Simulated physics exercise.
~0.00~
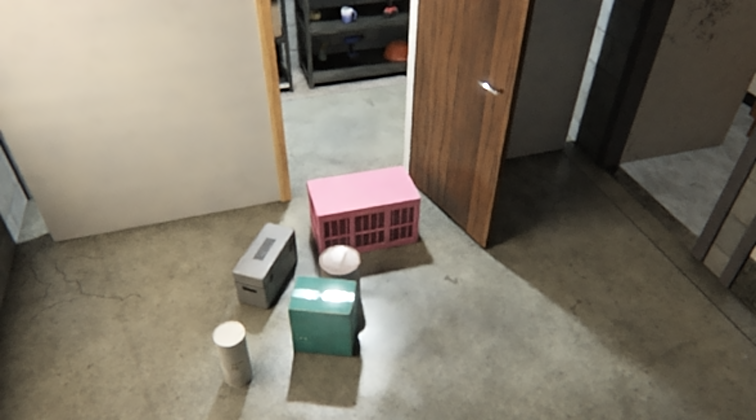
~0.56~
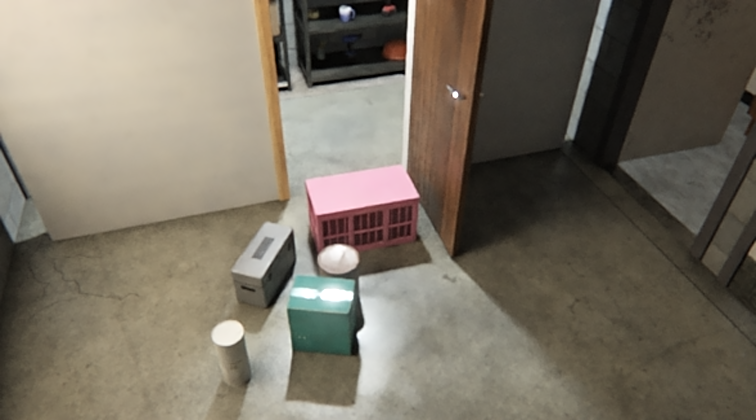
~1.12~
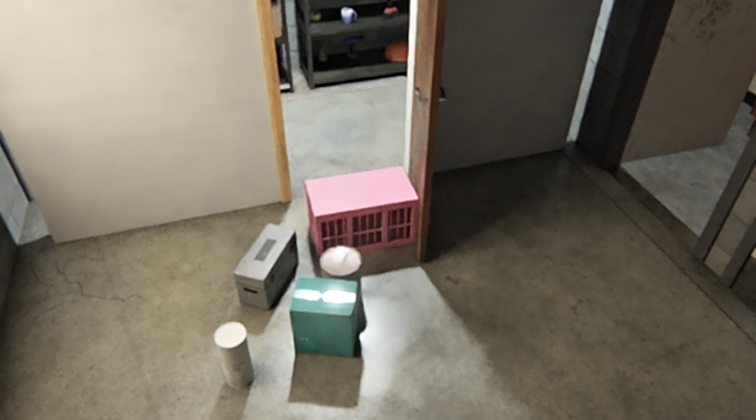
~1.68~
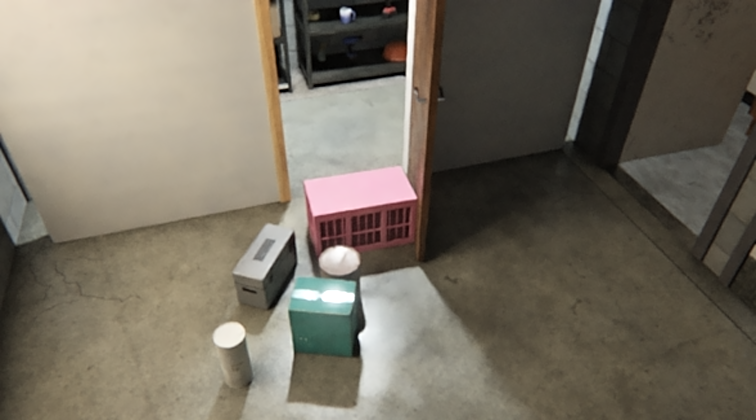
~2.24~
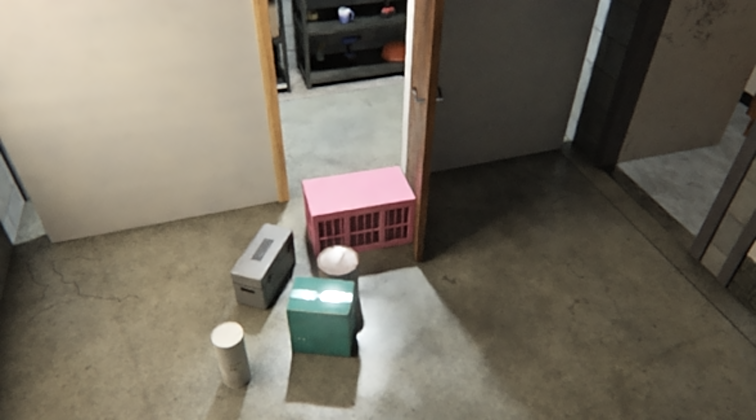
The video shows a brown door swinging left toward a pink chest in a doorway, then stopping beside it, still wide open, while the chest, grey toolbox, turquoise box, round-topped pail and pale cylinder stay in place on the concrete floor.
